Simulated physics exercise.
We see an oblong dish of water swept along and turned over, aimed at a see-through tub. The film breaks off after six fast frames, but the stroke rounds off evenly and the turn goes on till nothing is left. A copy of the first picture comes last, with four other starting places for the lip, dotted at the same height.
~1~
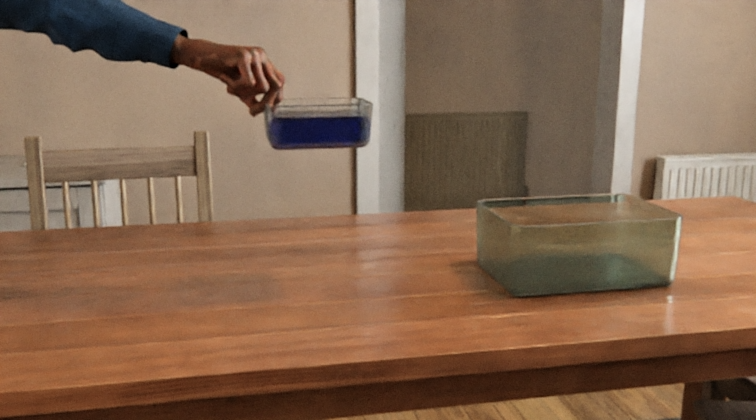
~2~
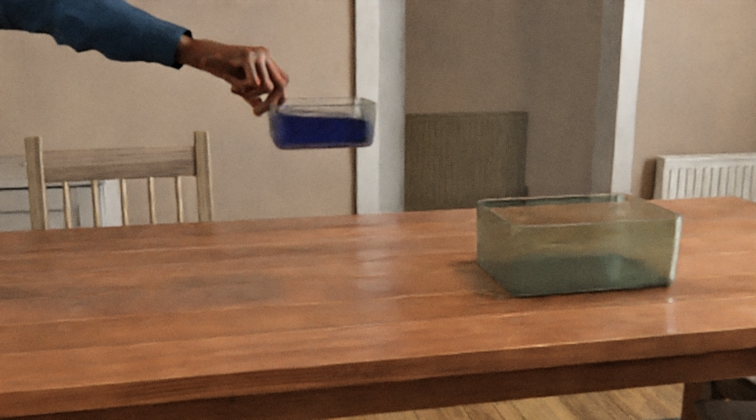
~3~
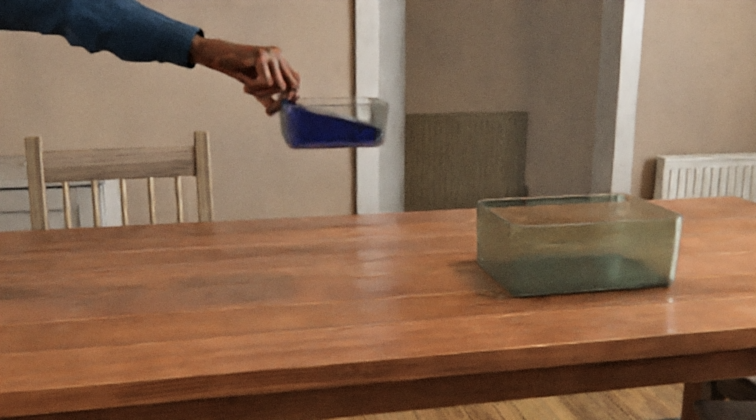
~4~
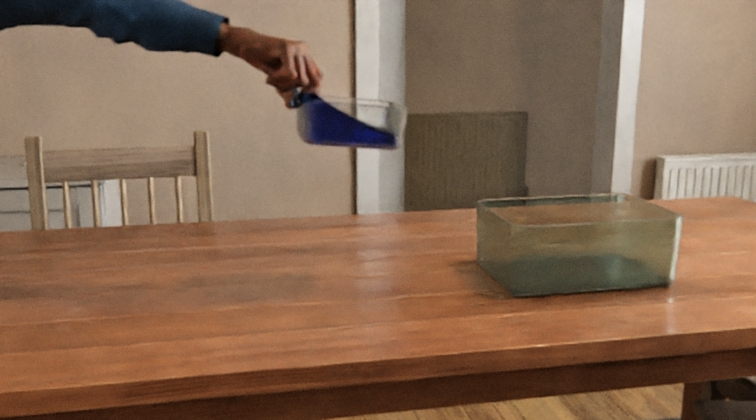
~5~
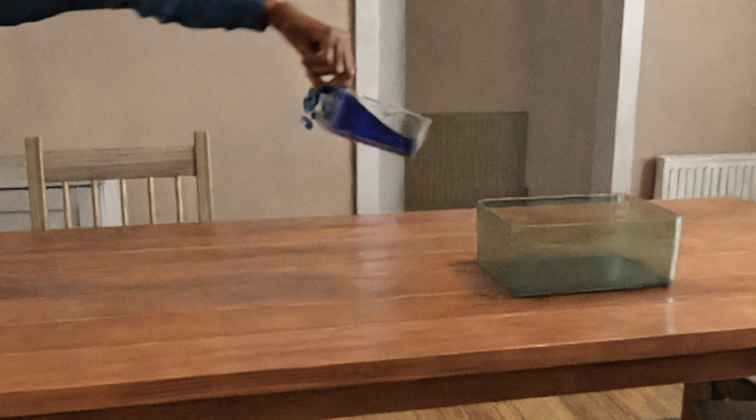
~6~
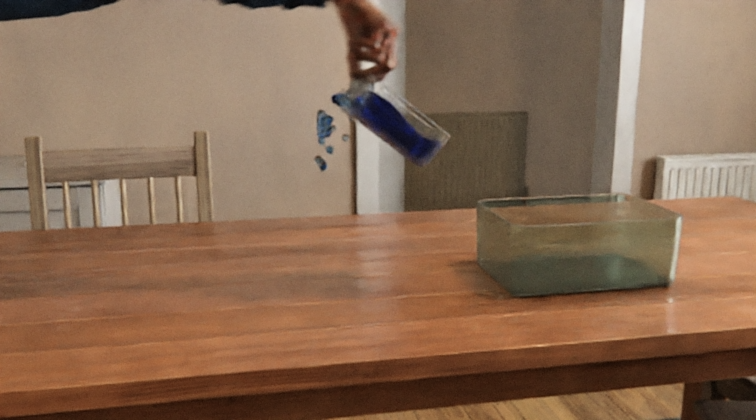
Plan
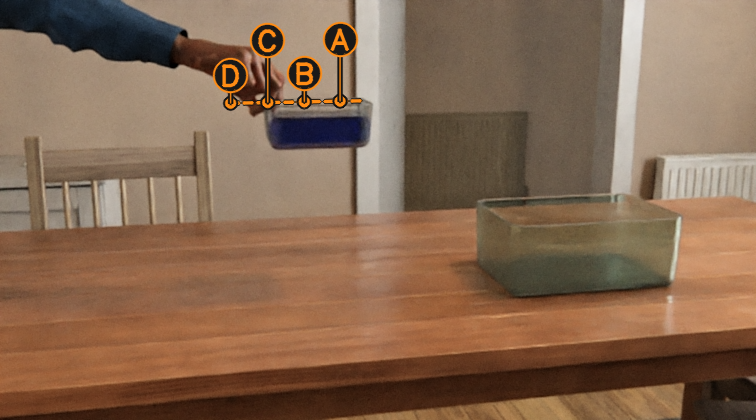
A hand-held glass dish of blue water moves right and tilts, shedding drops behind it.
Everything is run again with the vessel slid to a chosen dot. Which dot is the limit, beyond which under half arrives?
That is place A.
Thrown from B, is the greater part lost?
Yes, it does.
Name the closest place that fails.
The answer is B.
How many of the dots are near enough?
One of the four.
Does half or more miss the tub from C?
Yes, it does.
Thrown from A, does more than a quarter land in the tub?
Yes.
On the marked copy, A at (340, 101); B at (304, 101); C at (267, 102); D at (230, 103).
Choosing A, about 66 % lands in the tub, 27 % falls short and 7 % goes beside or beyond.
Choosing B, about 32 % lands in the tub, 61 % falls short and 6 % goes beside or beyond.
Choosing C, about 1 % lands in the tub, 92 % falls short and 7 % goes beside or beyond.
Choosing D, about 0 % lands in the tub, 98 % falls short.
